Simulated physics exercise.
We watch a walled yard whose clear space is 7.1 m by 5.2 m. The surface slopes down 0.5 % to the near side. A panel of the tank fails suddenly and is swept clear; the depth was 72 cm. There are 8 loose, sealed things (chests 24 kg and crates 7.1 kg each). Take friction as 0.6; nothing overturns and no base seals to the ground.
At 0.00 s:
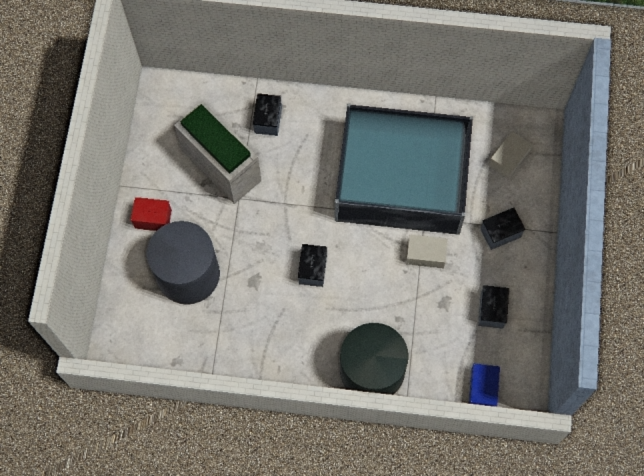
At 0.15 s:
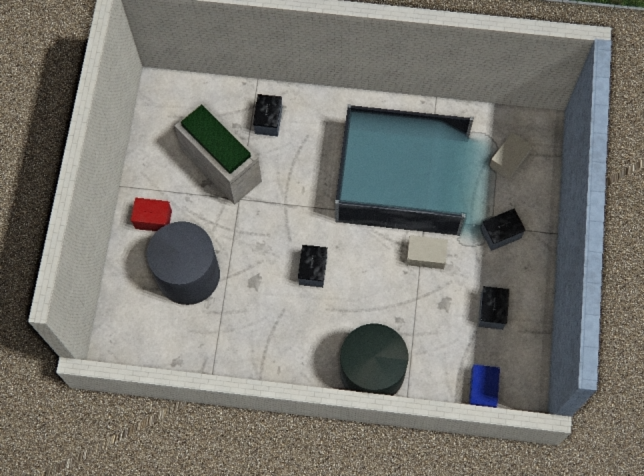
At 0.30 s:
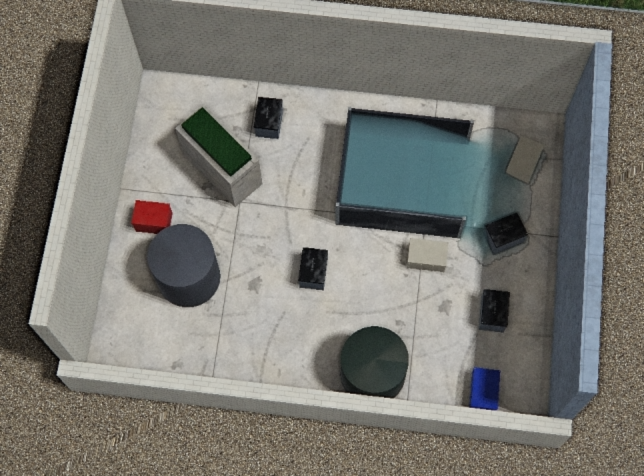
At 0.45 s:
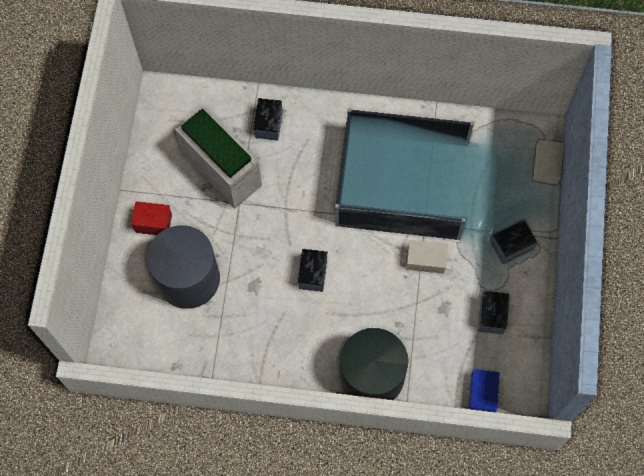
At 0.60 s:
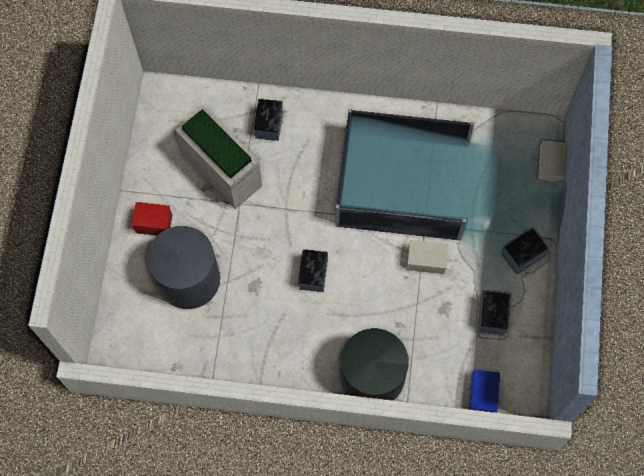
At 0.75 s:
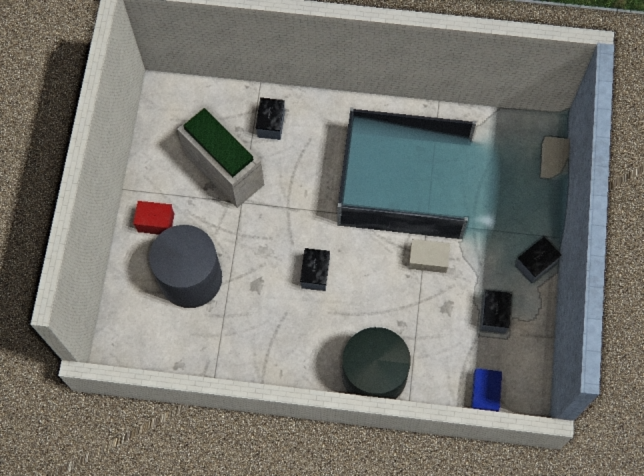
Water burst out of the right side of a big tank in a walled yard and spread along the right wall, pushing a pale block and a black box across the floor.
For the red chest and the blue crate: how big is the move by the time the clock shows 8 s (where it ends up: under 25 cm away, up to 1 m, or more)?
Red chest stays put, blue crate gets carried off.
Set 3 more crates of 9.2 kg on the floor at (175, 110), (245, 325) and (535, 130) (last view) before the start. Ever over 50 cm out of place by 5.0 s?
In that order: More, short of it, more.
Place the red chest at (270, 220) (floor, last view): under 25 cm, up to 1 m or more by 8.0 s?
It holds its place.
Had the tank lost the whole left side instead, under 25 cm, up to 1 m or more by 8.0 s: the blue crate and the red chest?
Then the blue crate holds its place, the red chest travels far.
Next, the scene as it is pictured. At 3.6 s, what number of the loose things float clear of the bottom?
3 of them.
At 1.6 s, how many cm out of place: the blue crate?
Roughly 0 cm by then.
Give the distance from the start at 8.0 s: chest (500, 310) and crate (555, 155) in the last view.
In turn: 200 cm, 600 cm.
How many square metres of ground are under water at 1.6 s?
Some 9.5 m2.
After 1.6 s the red chest is near (153, 214), 0.0 m from its start, aground; the blue crate is near (488, 389), 0.0 m from its start, aground; 2 afloat.
After 3.6 s the red chest is near (153, 214), 0.0 m from its start, aground; the blue crate is near (432, 346), 1.0 m from its start, afloat; 3 afloat.
After 5.6 s the red chest is near (153, 214), 0.0 m from its start, aground; the blue crate is near (352, 277), 2.7 m from its start, afloat; 3 afloat.
After 8.0 s the red chest is near (153, 214), 0.0 m from its start, aground; the blue crate is near (337, 272), 2.9 m from its start, aground; 3 afloat.
